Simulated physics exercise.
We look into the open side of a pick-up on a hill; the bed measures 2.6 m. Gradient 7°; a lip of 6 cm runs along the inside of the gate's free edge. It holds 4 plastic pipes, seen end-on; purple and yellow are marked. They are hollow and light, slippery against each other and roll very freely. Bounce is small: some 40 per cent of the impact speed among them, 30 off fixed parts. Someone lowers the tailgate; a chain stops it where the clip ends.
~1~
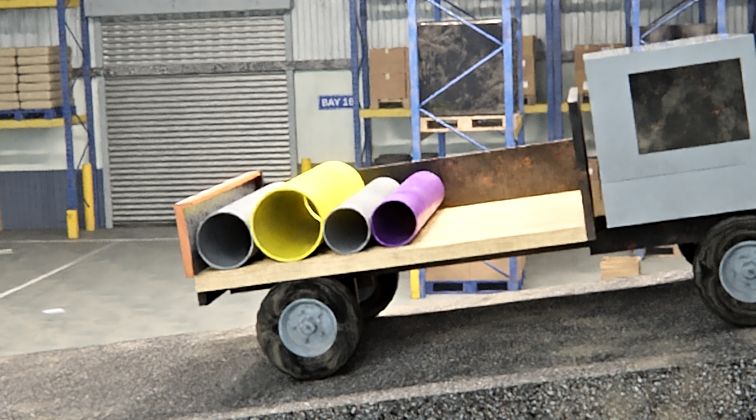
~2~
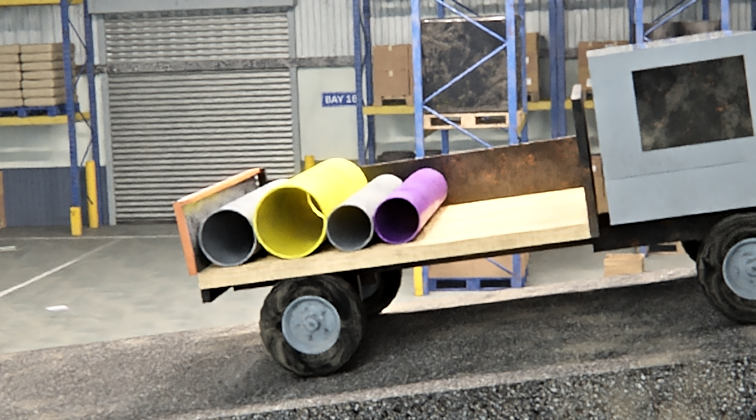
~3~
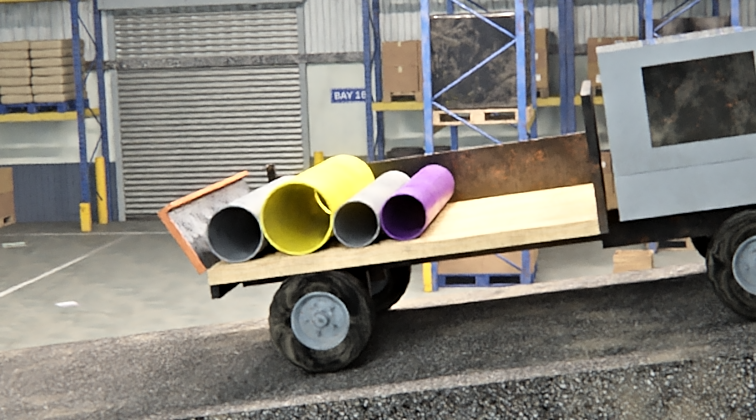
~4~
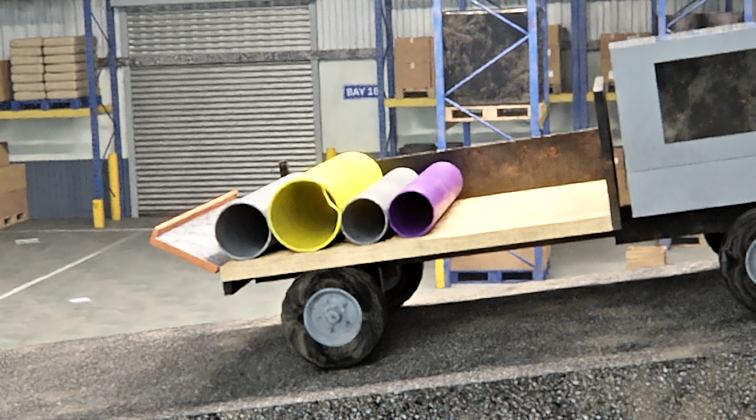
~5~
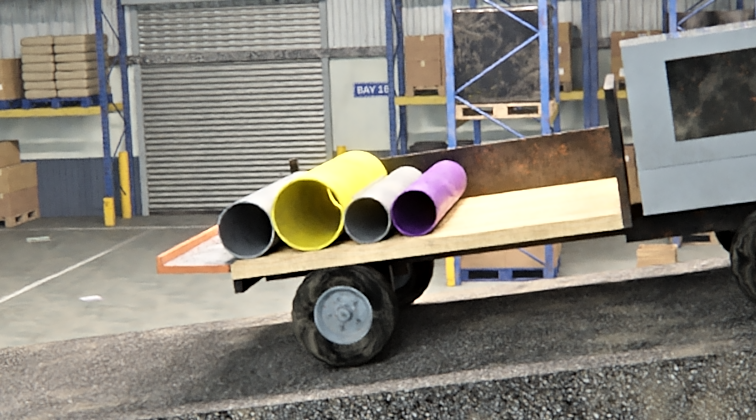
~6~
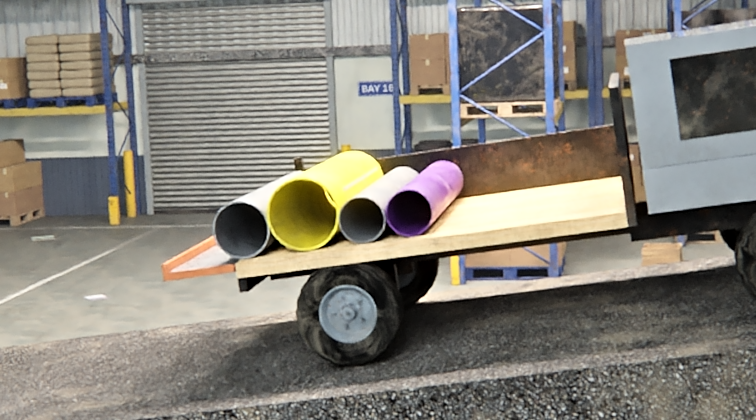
A grey-cabbed truck stands on a gravelly slope in a warehouse, seen from its open side, its cab uphill at right. Four hollow pipes, grey, yellow, grey and purple from left to right, lie side by side, ends facing us, near the orange-edged tailgate. The tailgate swings down leftward to just below level, the pipes shift slightly left late on, and the camera drifts slightly left and down.
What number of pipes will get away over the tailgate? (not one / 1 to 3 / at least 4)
Out of 4: 1 to 3.
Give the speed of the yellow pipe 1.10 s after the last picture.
Roughly 0.4 m/s.
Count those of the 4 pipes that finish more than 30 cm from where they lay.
The count is 4.
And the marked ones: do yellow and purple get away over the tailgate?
Yellow rolls out; purple remains aboard.
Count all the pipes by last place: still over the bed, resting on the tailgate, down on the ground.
0, 2 and 2.
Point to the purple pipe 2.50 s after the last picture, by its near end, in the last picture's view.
At about (254, 234).
Then, 1.1 s past the sixth picture, purple is on the bed, 65 cm short of the hinge, rolling left; yellow is on the gate, 5 cm past the hinge, rolling left; 0 gone off the back.
Then, 2.5 s past the sixth picture, purple is on the bed, 15 cm short of the hinge, rolling left; yellow is dropping off the gate; 2 gone off the back.
Finally (4.9 s after the last picture), purple is on the gate, 5 cm past the hinge; yellow is off the vehicle; 2 gone off the back.
